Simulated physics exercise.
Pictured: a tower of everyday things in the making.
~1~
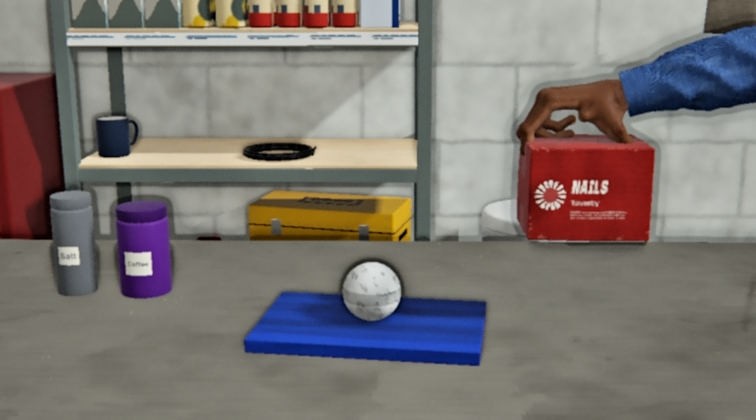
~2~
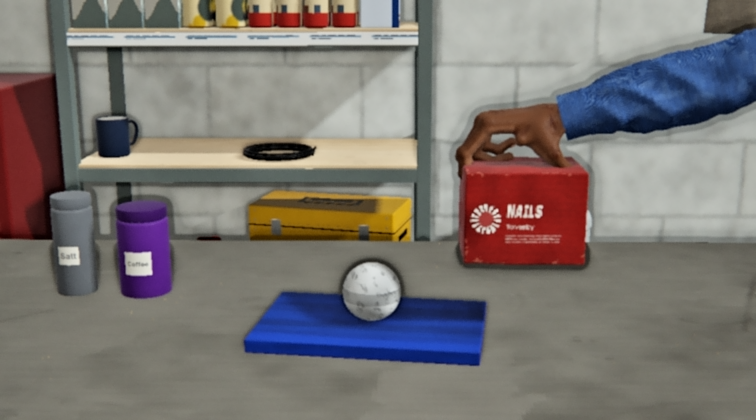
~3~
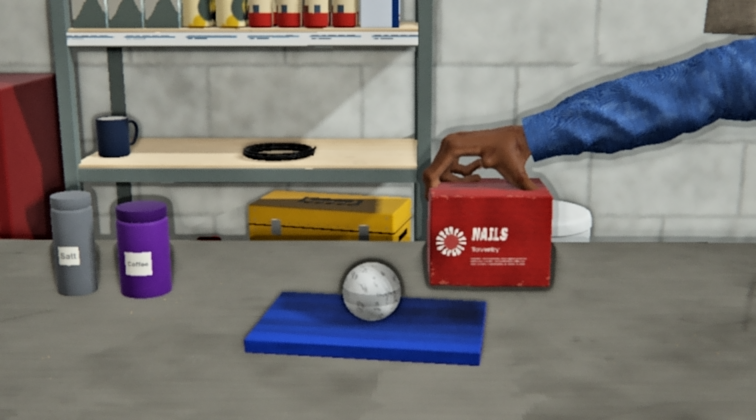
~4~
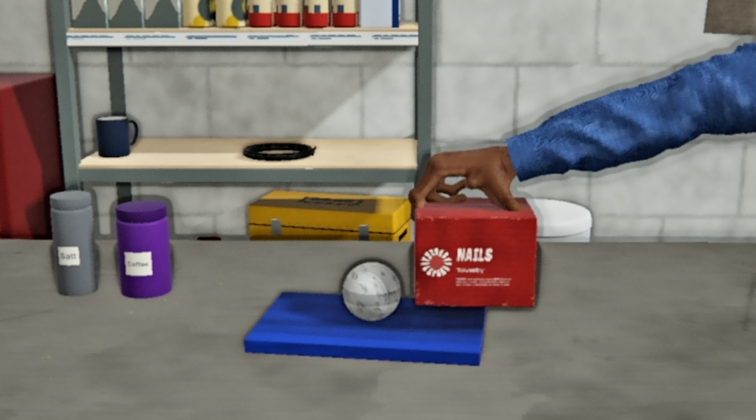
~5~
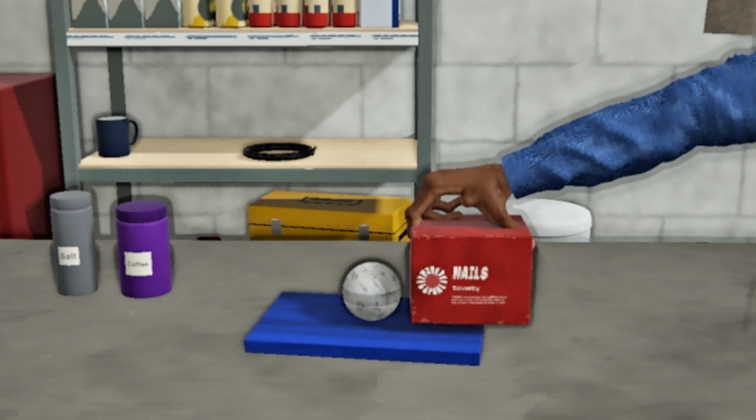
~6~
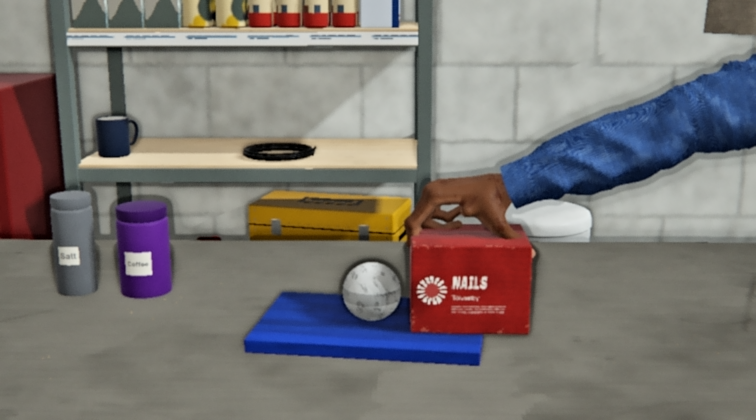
On a gray countertop, a hand lowers a red box leftward beside a white ball.
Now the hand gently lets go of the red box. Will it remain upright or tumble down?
Firm.
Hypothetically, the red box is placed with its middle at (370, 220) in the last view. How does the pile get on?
Then it loses its balance.
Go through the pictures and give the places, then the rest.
In the first frame, still above its spot; red box (582, 186); blue board (372, 326).
In the second frame, still above its spot; red box (520, 209); white ball (372, 292).
In the third frame, still above its spot; red box (487, 231); blue board (372, 326).
In the fourth frame, still above its spot; red box (472, 250); white ball (372, 292).
In the fifth frame, still above its spot; red box (468, 268); blue board (372, 326).
In the sixth frame, in place under the hand; red box (468, 277); white ball (372, 292).
Then, 0.70 s later than the last frame, all is still.
Then, 1.50 s later than the last frame, red box resting near (468, 277).
When it is over, all 5 as before. End places, in pixels of the last picture, red box near (468, 277). The pile stays up.
